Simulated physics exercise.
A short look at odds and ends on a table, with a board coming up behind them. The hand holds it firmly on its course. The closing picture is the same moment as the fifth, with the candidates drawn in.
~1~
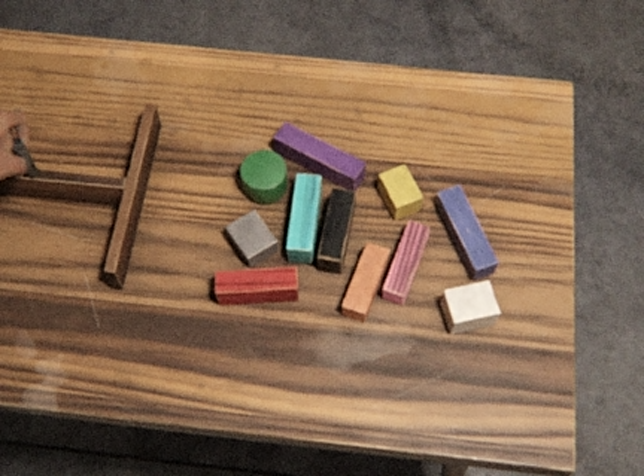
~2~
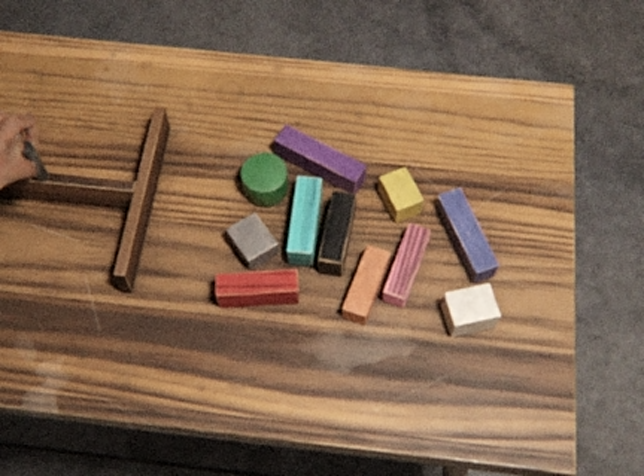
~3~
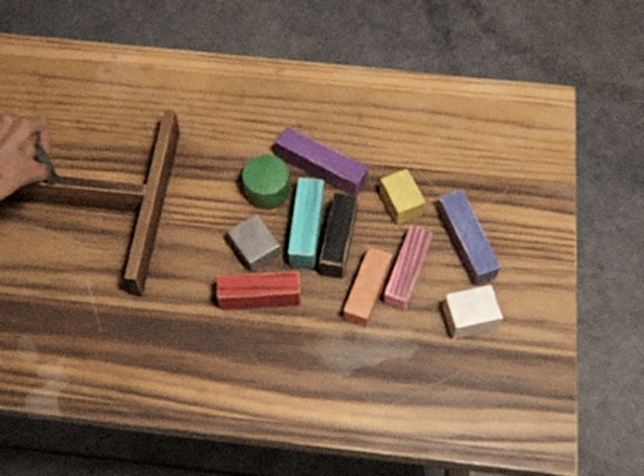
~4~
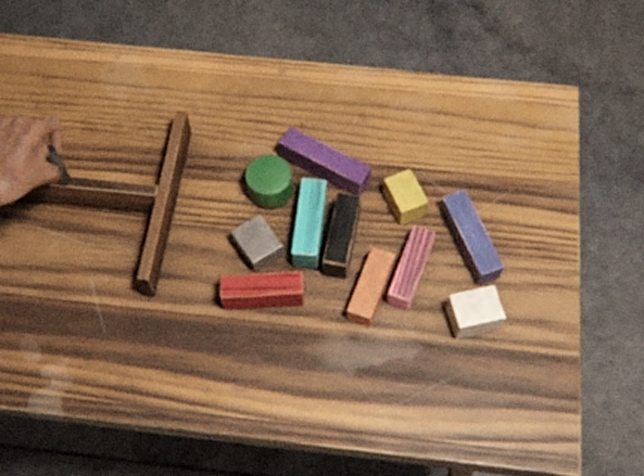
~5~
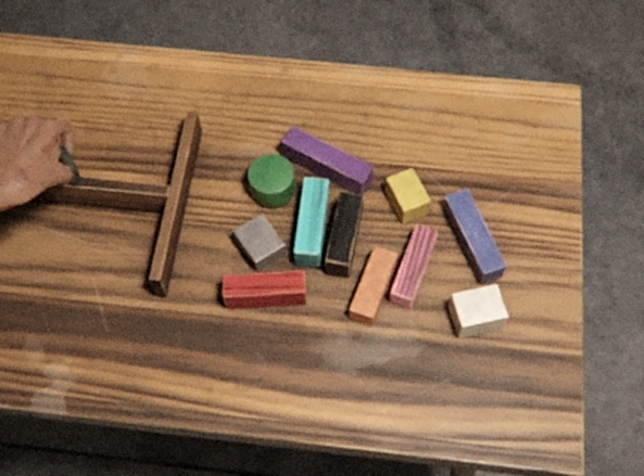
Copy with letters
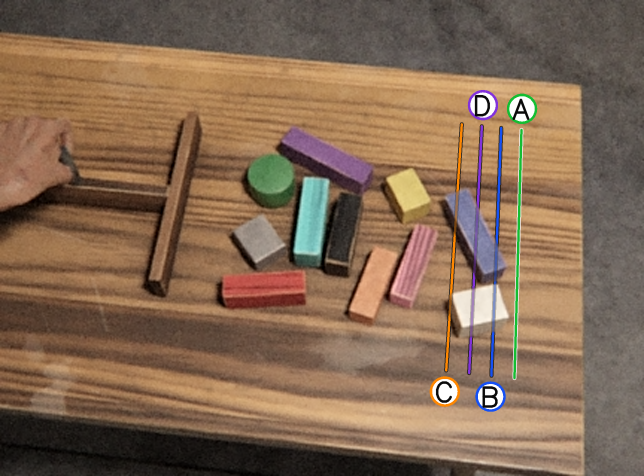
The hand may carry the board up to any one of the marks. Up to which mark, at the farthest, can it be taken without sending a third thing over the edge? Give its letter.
Line C.
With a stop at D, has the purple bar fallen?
By then, no.
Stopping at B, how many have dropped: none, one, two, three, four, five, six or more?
Five.
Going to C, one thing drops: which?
It is the blue bar.
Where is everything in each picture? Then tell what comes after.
The first picture shows yellow block (400, 192); purple bar (319, 157); orange bar (366, 282).
The second picture shows board (140, 187); turquoise stick (305, 221).
The third picture shows board (151, 190); red stick (259, 291).
The fourth picture shows board (163, 191); black stick (342, 235).
The fifth picture shows board (174, 191); blue bar (474, 236); grey block (260, 243); yellow block (408, 196).
On the marked copy, A at (518, 246); B at (497, 243); C at (455, 239); D at (476, 241).
With C. Early on, board (273, 201); red stick (308, 300); purple bar (336, 163).
Further on, board (374, 211); blue bar (531, 241); white block (525, 332).
At the end, board (454, 219); blue bar over the edge; pink stick (583, 281); one fallen.
As for the rest, A drops six; B drops five; D drops four.
